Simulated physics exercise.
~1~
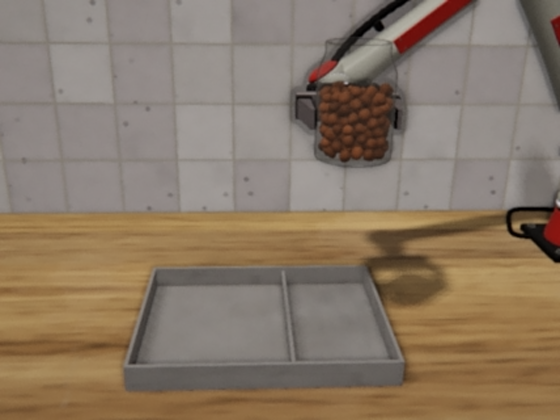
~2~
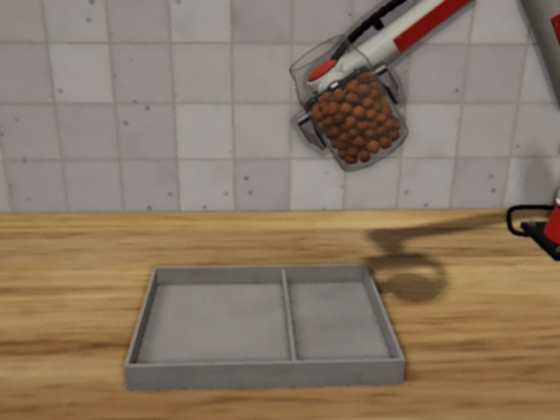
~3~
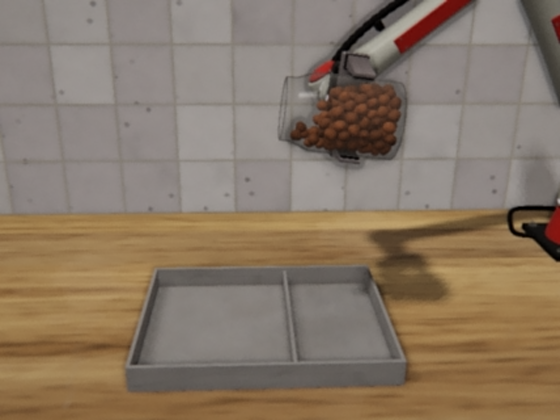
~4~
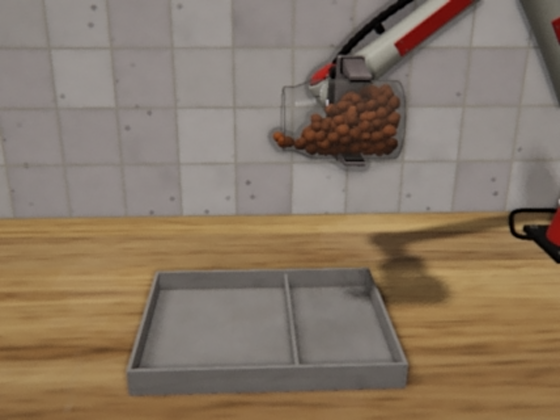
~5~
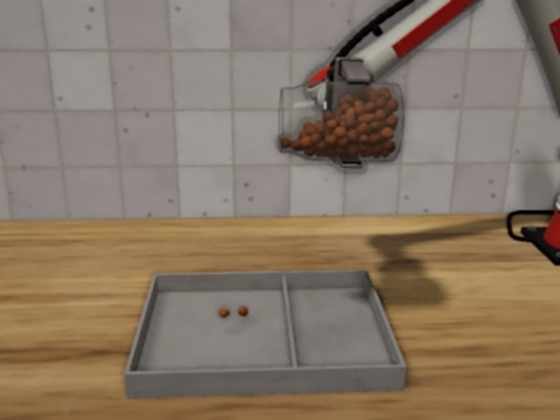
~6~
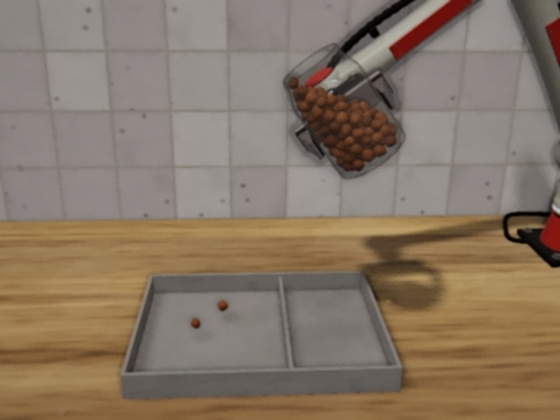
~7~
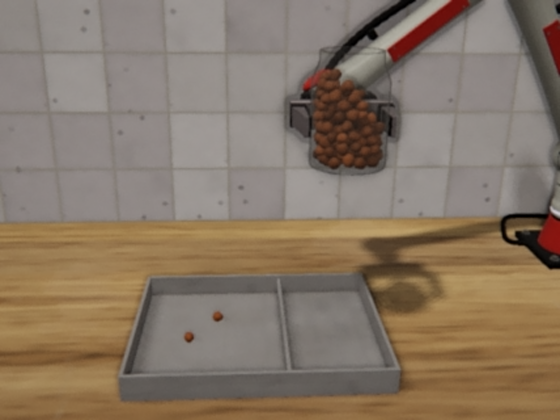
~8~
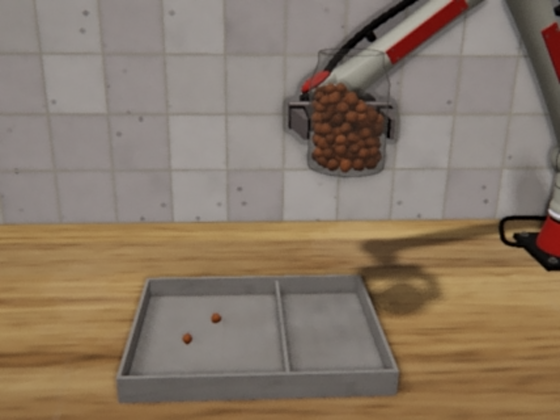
We see a robot arm holding a clear jar of round brown nuts above a divided gray tray, tipping it leftward onto its side until two nuts drop into the larger left section, then turning it upright with nearly all the nuts still inside.
